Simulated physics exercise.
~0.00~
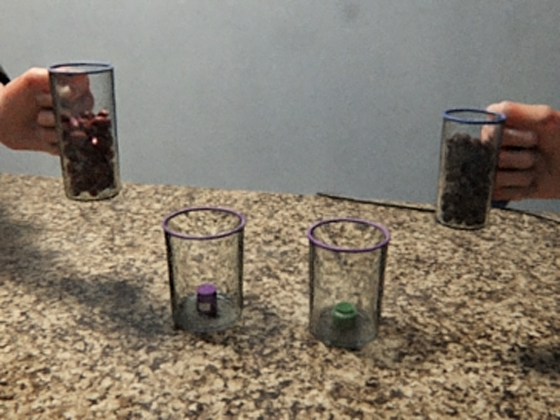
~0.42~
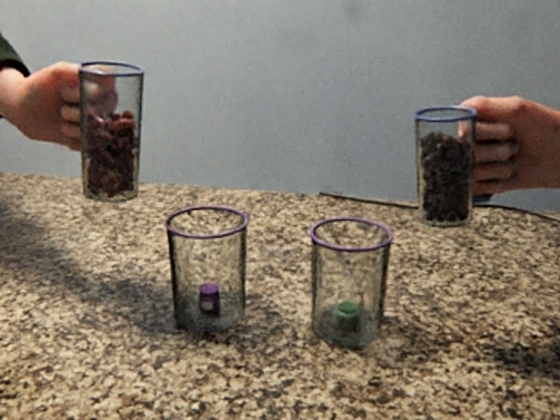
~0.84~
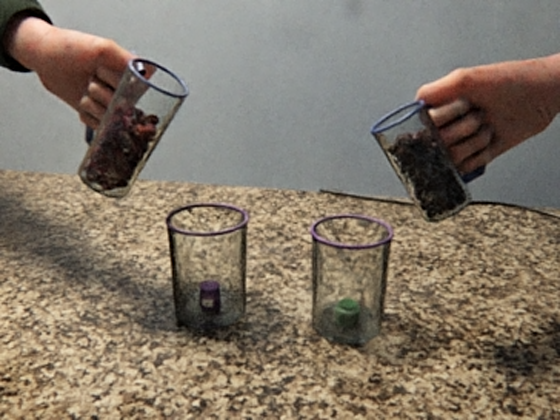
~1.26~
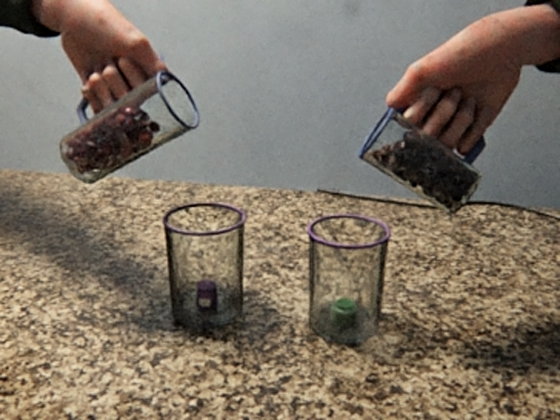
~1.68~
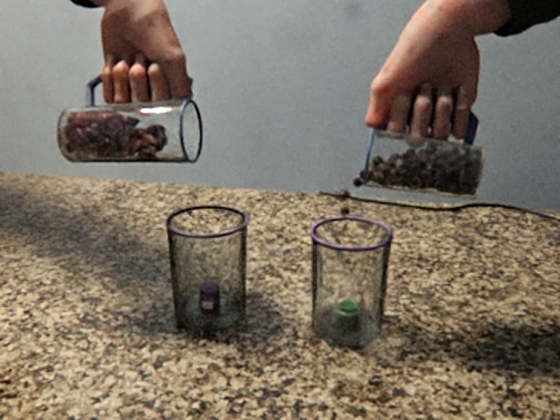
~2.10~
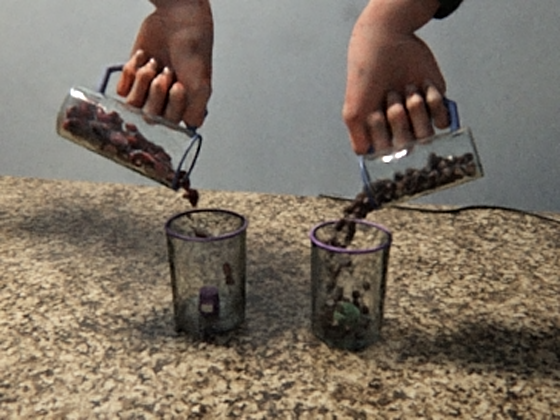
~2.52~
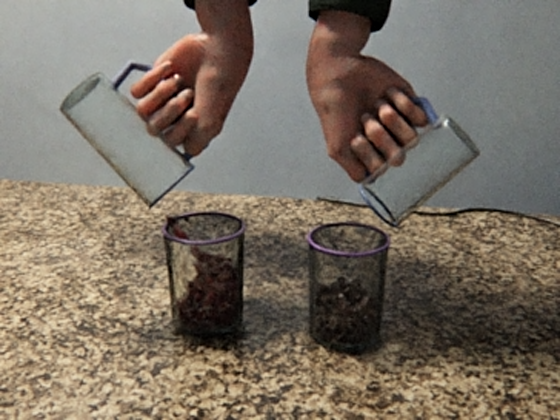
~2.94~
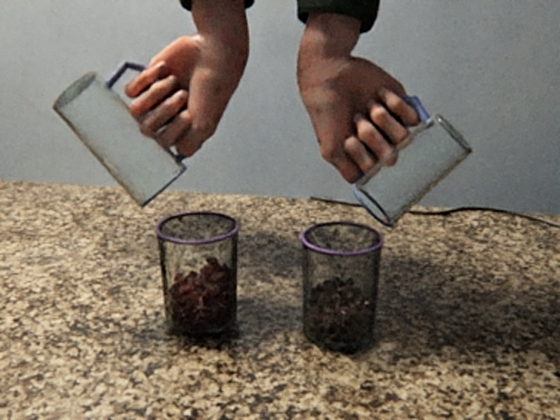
Two hands tipped cups of dark, chunky bits over two clear glasses, each with a small object inside, the right cup starting to spill slightly sooner, until both cups were empty and the reddish pile on the left and blackish pile on the right covered the objects.
